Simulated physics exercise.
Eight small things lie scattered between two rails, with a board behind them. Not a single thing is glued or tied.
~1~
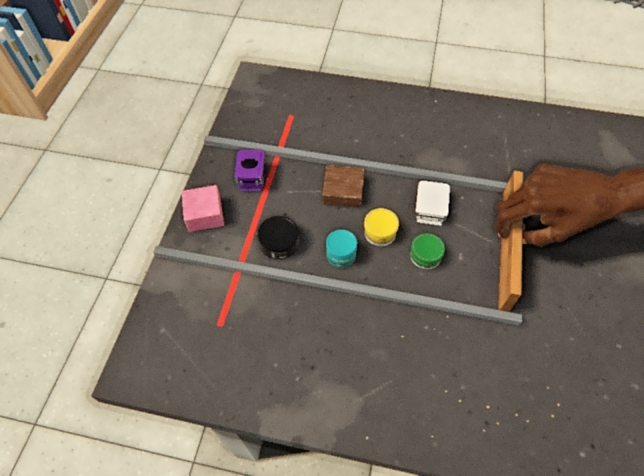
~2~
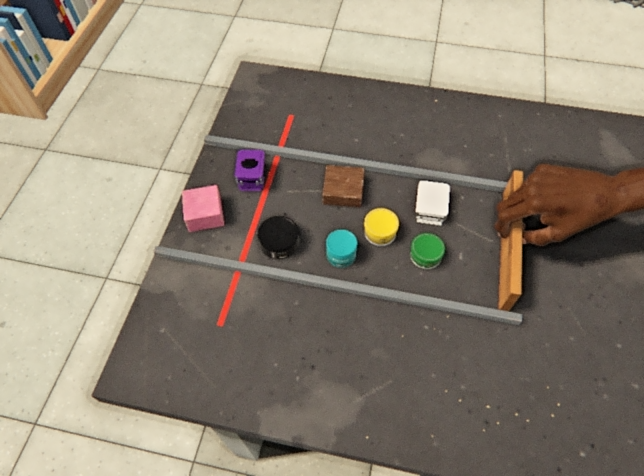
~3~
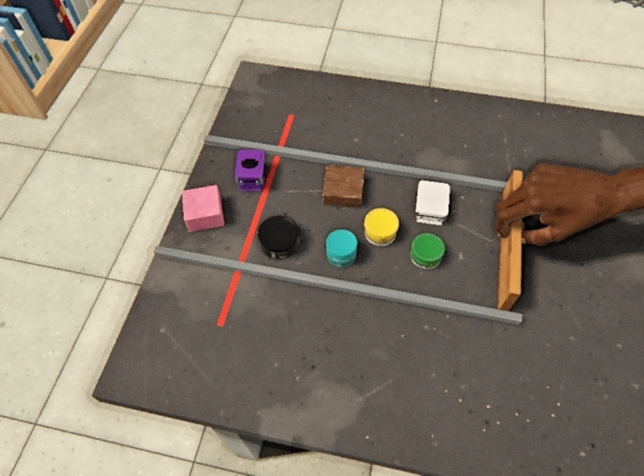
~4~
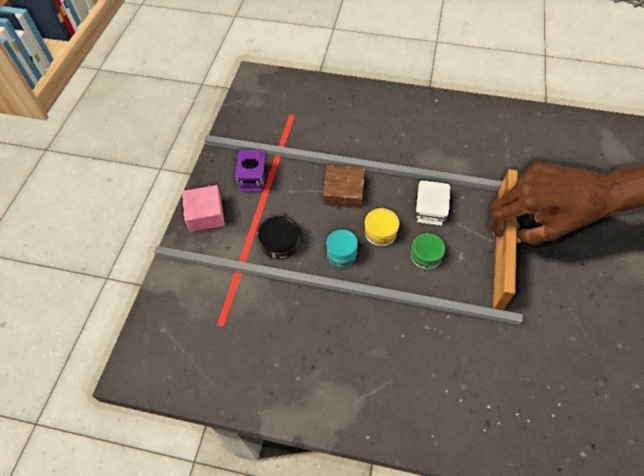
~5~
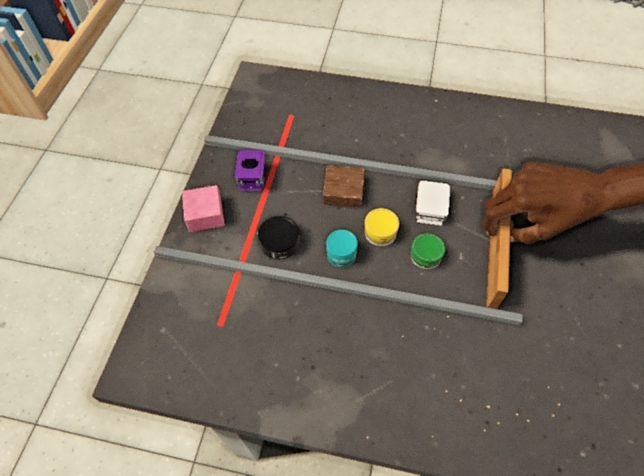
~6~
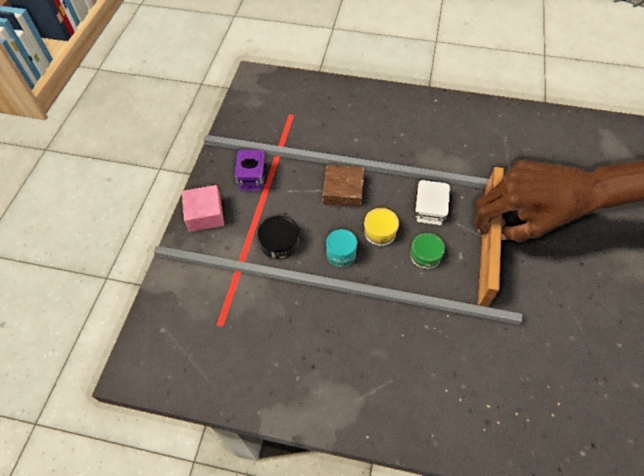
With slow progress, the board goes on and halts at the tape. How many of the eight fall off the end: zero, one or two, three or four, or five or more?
The push drops not a single one off the table.
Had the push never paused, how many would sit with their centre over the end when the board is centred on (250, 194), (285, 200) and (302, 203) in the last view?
Over the end: 1, 0, 0.
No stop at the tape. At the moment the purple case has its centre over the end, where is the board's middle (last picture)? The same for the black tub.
First near (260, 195), second near (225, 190).
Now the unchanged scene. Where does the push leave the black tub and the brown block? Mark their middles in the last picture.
The black tub comes to rest close to (203, 230), while the brown block rests close to (226, 164).
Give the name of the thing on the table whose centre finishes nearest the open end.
Foremost: The purple case.
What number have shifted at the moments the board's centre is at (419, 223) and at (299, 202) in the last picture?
At that stage 3; at the next, 7.
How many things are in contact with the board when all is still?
At rest, 4 are in contact.
A little later, none off yet; pink block at rest near (203, 208); purple case at rest near (251, 171); black tub at rest near (279, 238).
Next, none off yet; pink block at rest near (202, 208); purple case shifted about its own width near (222, 165); black tub shifted about its own width near (233, 233).
When it is over, the number that fall off is zero.
